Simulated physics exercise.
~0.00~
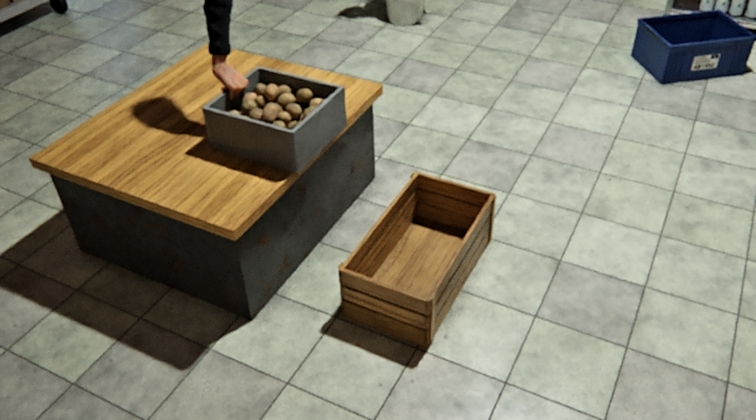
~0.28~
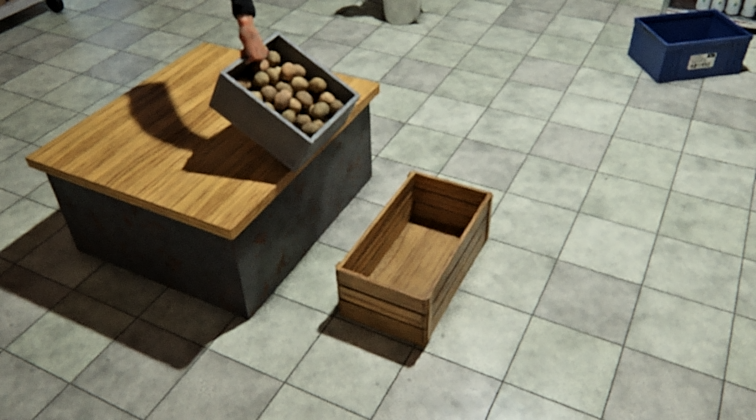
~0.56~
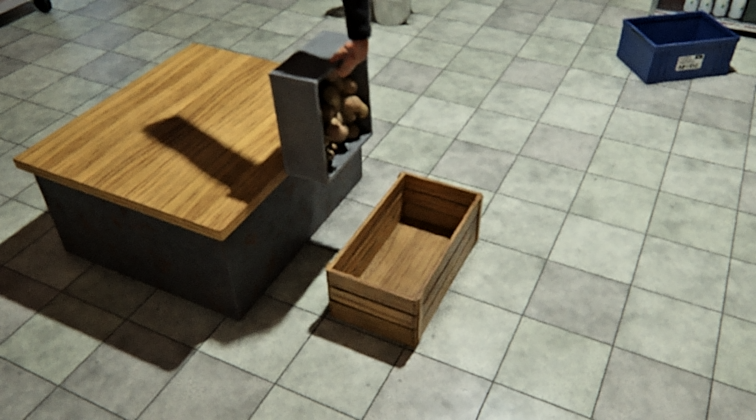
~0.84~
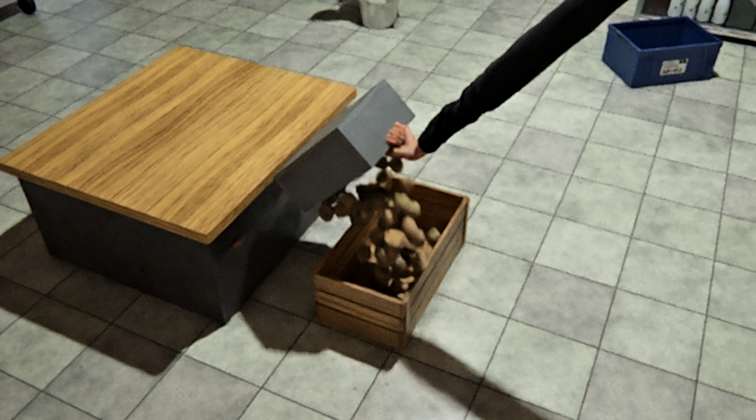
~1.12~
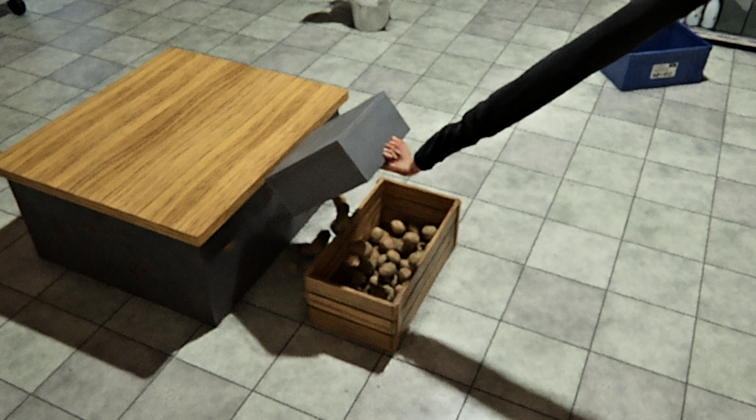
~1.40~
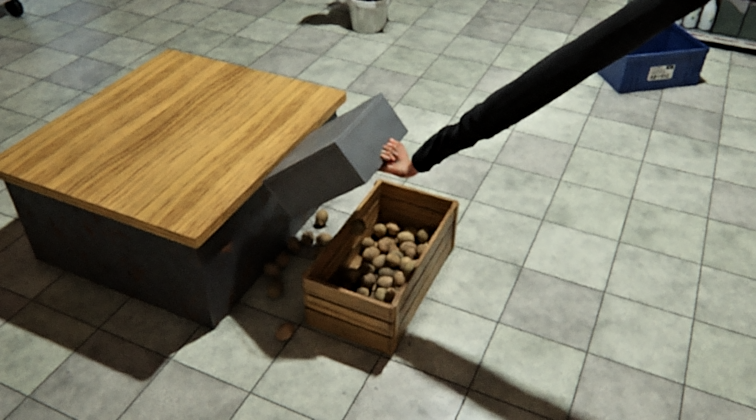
The clip shows a hand lifting a grey box of potatoes from a wood-topped bench and tipping it over a wooden tub on the tiled floor; the potatoes tumble out, most landing in the tub while several fall to the ground beside the bench.
